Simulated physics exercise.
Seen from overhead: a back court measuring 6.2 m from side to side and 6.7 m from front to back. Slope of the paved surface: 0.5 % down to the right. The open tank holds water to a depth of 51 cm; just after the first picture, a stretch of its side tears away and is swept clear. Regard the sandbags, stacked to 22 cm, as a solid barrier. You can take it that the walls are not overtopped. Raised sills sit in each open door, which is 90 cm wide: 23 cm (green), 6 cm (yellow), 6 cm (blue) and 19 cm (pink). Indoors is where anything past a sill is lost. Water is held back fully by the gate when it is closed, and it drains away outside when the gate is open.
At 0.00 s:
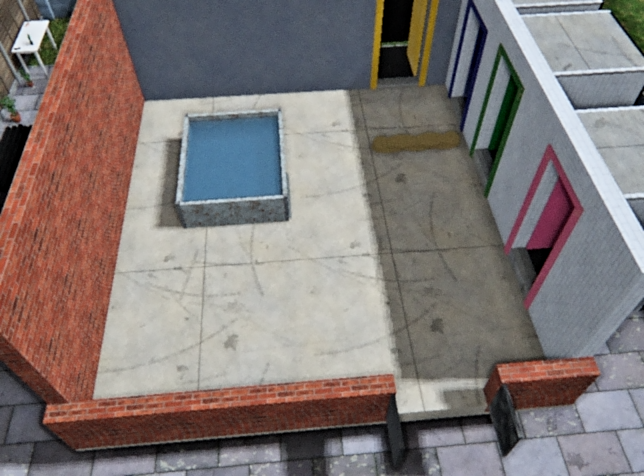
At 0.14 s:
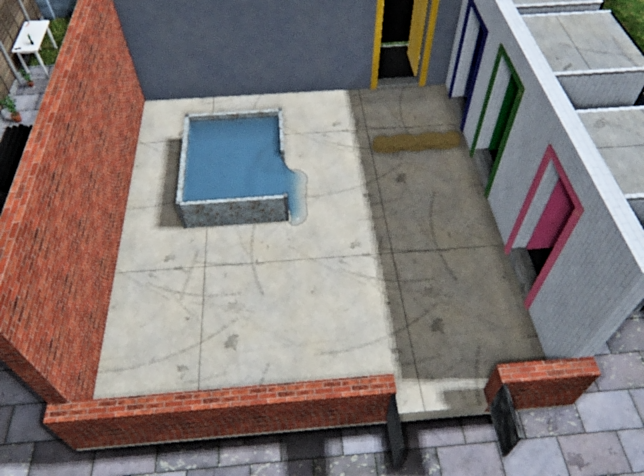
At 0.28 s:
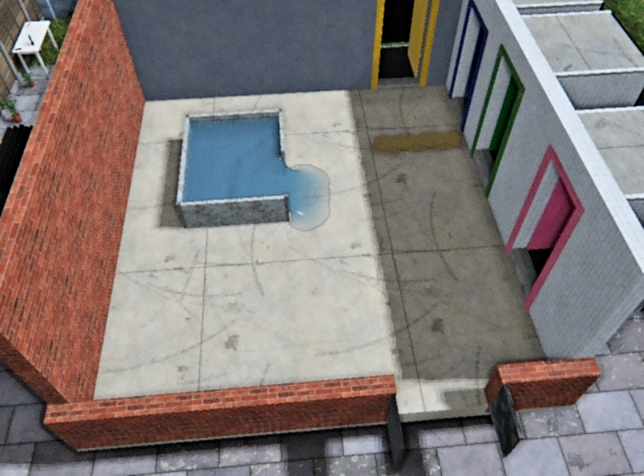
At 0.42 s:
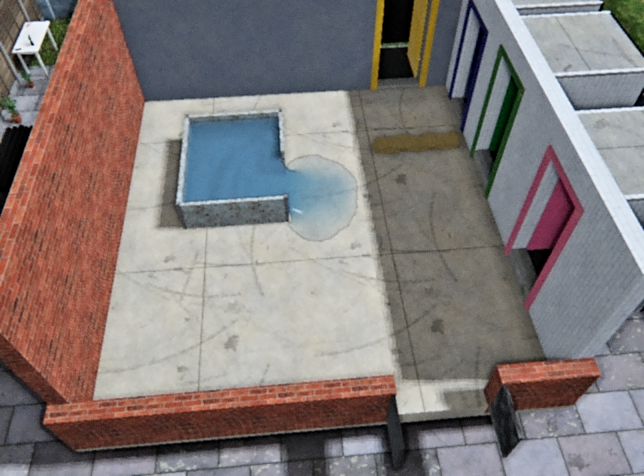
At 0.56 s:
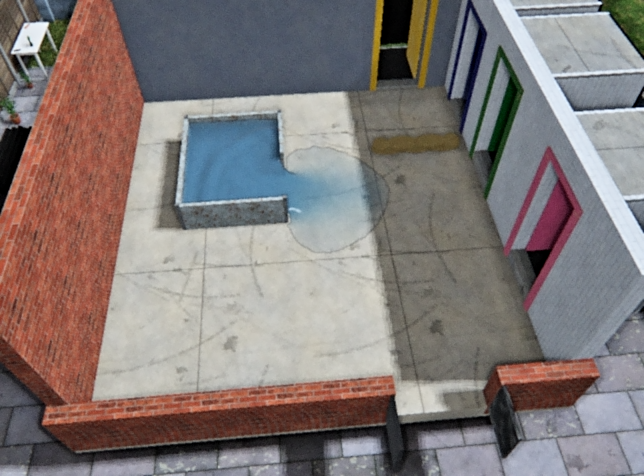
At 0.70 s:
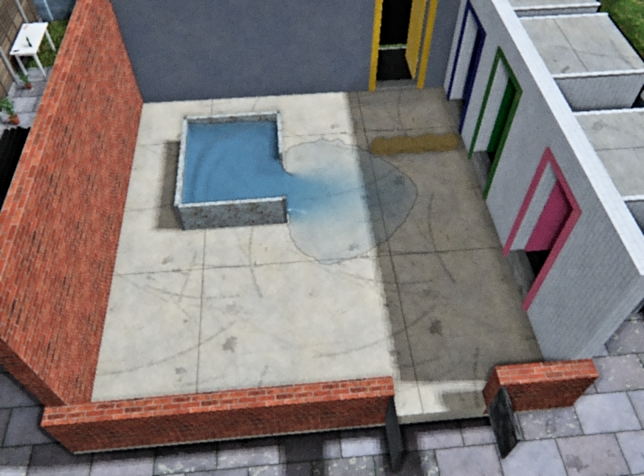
Water poured through a broken gap in the right side of the raised stone tank and spread in a widening, rounded puddle across the pale courtyard floor, then into the shaded strip near the coloured doorways.
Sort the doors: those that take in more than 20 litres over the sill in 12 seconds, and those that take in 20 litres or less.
Sorted: The green door takes in 20 litres or less; the yellow door takes in 20 litres or less; the blue door takes in 20 litres or less; the pink door takes in 20 litres or less.
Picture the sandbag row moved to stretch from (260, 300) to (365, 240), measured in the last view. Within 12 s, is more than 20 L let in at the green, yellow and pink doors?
Checking the limit, green is fine, yellow is too much, pink is fine.
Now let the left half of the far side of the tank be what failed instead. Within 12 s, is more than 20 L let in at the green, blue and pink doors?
Green door doesn't reach it, blue door surpasses it, pink door doesn't reach it.
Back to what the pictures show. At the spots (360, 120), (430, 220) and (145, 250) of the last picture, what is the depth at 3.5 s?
Reading - approx. 1 / 4 / 0 cm.
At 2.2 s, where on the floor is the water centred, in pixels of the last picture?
(307, 194).
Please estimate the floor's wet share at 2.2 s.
Covered: Roughly 35 %.
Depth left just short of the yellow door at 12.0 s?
Close to 3.5 cm of depth.
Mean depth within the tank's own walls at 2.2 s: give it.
The average depth is around 28 cm.
After 1.4 s water covers 25 % of the floor and is deepest (28 cm) near (294, 212); green door 16 cm at the sill, 0 L in, yellow door not reached, blue door not reached, pink door not reached.
After 2.2 s water covers 35 % of the floor and is deepest (28 cm) near (463, 157); green door 24 cm at the sill, 0 L in, yellow door not reached, blue door 4 cm at the sill, 0 L in, pink door 16 cm at the sill, 0 L in.
After 3.5 s water covers 40 % of the floor and is deepest (23 cm) near (545, 384); green door 17 cm at the sill, 1 L in, yellow door 8 cm at the sill, 1 L in, blue door 3 cm at the sill, 0 L in, pink door 12 cm at the sill, 0 L in.
After 7.0 s water covers 65 % of the floor and is deepest (13 cm) near (545, 384); green door 9 cm at the sill, 1 L in, yellow door 4 cm at the sill, 7 L in, blue door 4 cm at the sill, 0 L in, pink door 10 cm at the sill, 0 L in.
After 12.0 s water covers 95 % of the floor and is deepest (6 cm) near (532, 386); green door 6 cm at the sill, 1 L in, yellow door 3 cm at the sill, 8 L in, blue door 4 cm at the sill, 0 L in, pink door 6 cm at the sill, 0 L in.
